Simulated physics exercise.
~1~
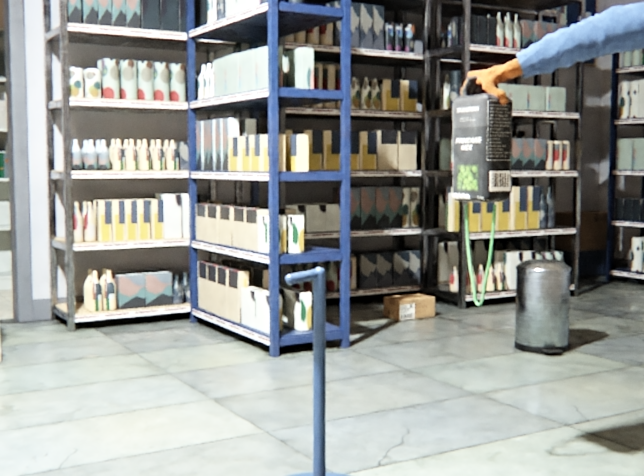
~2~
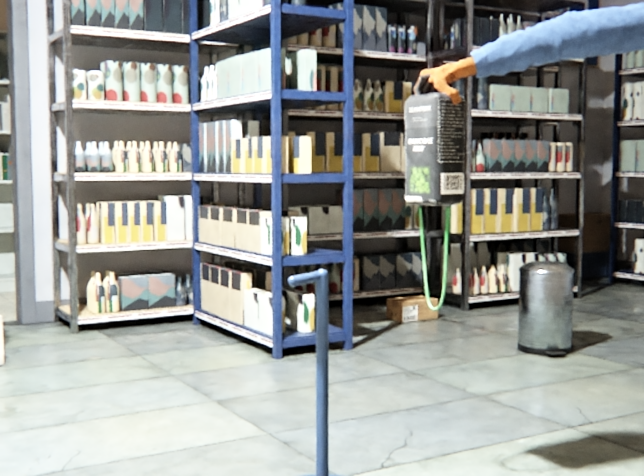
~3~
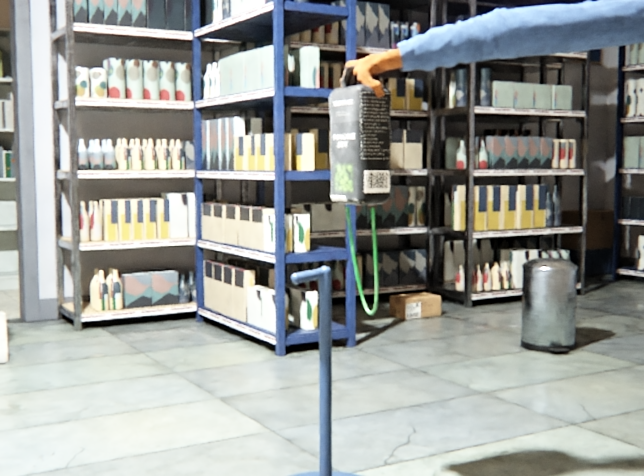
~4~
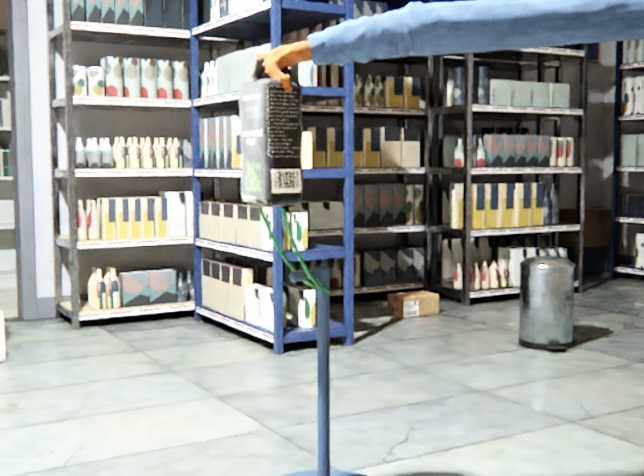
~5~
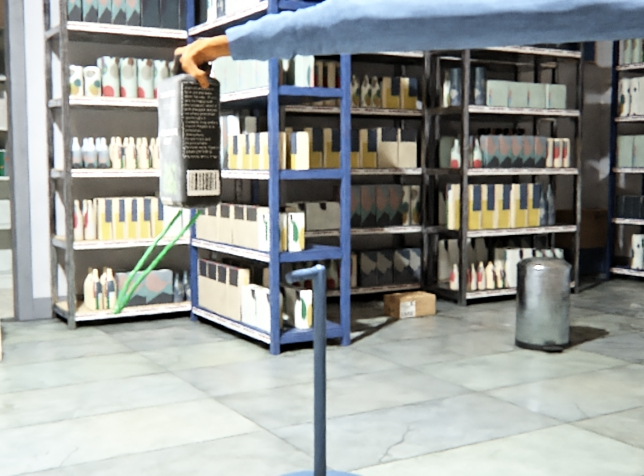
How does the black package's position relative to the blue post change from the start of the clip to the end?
At the start the black package is held up to the right of the blue post, and by the end it is on the left side of the post, still held in the air.
